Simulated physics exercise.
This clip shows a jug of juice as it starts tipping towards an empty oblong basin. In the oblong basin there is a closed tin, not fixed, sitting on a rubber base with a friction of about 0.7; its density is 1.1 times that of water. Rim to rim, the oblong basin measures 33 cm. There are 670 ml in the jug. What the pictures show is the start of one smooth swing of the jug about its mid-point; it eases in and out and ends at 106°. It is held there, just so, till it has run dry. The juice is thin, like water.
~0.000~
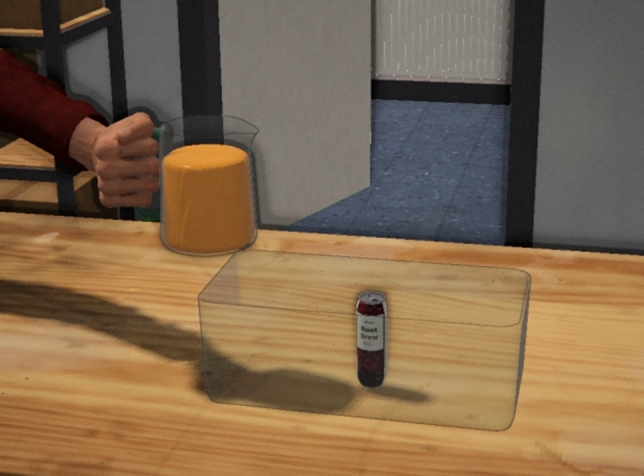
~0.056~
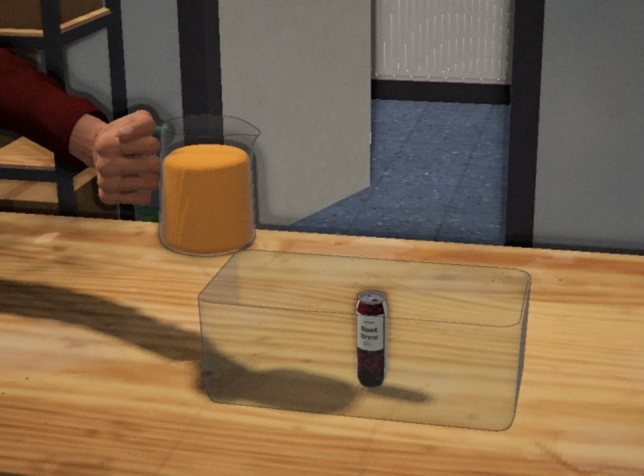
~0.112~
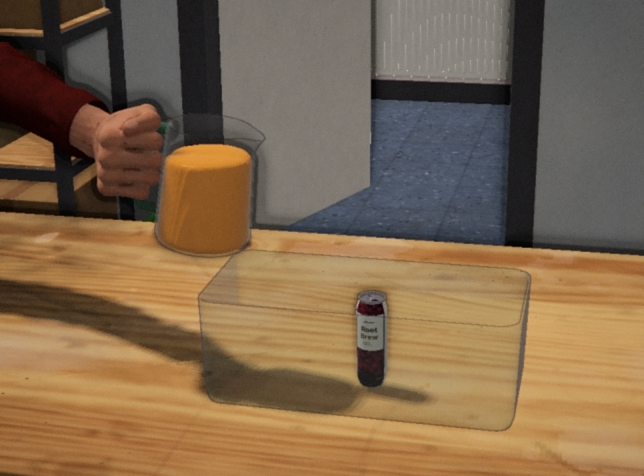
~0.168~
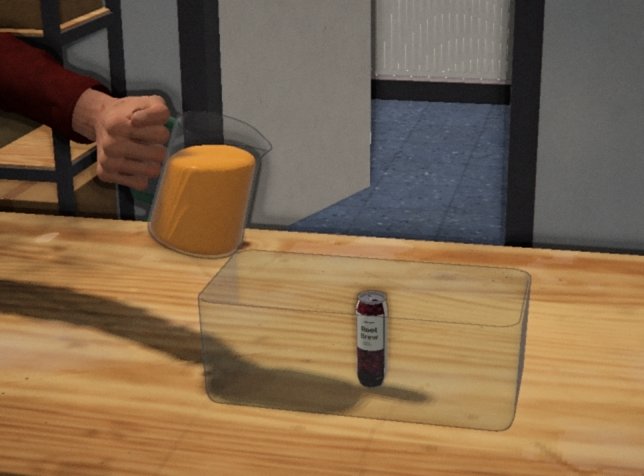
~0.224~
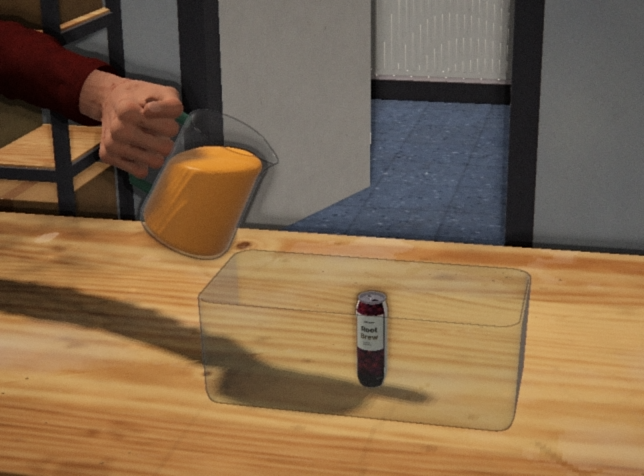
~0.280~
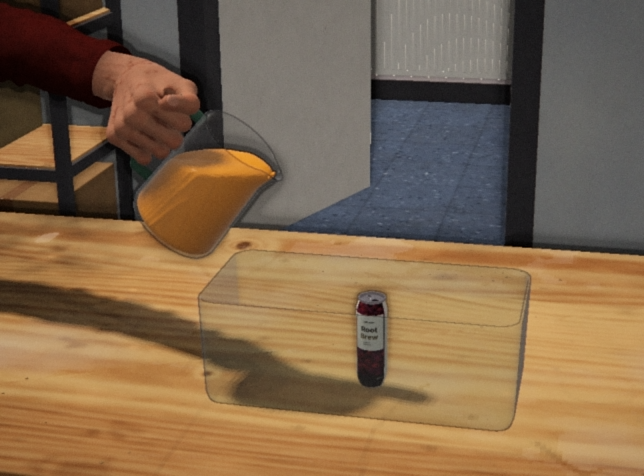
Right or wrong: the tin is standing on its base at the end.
Right, it is standing.
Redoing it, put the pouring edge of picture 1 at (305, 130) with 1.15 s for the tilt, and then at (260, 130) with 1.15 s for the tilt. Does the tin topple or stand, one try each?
First it goes over; then it stays up.
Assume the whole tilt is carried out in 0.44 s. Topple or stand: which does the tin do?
Result: Tin upright.
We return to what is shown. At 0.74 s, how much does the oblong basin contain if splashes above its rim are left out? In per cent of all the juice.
Reading: Approx. 64 %.
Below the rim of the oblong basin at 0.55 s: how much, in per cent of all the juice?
Close to 12 in a hundred.
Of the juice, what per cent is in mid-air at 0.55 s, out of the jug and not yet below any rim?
Near 18 per cent at that time.
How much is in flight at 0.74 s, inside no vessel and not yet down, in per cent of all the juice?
Some 12 per cent.
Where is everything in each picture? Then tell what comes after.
Tilt 0°; pouring edge (258, 130); surface from (167, 153) to (248, 157); the oblong basin's rim runs from (218, 276) to (526, 300); the tin's top is at (372, 301), in the first picture.
Tilt 2°; pouring edge (260, 132); surface from (168, 152) to (249, 158), in the second picture.
Tilt 7°; pouring edge (265, 138); surface from (170, 153) to (251, 158), in the third picture.
Tilt 16°; pouring edge (271, 148); surface from (170, 162) to (256, 160), in the fourth picture.
Tilt 27°; pouring edge (278, 162); surface from (160, 176) to (262, 162), in the fifth picture.
Tilt 39°; pouring edge (283, 179); surface from (150, 178) to (275, 170), in the sixth picture.
By 0.55 s the tilt is 97° and 69 per cent is still to pour; the tin stands where it began.
By 0.74 s the tilt is 106° and 24 per cent is still to pour; the tin stands where it began.
By 0.95 s the tilt is 106° and 6 per cent is still to pour; the tin stands where it began.
By 1.17 s the tilt is 106° and 1 per cent is still to pour; the tin stands where it began.
At rest the tin stands where it began.
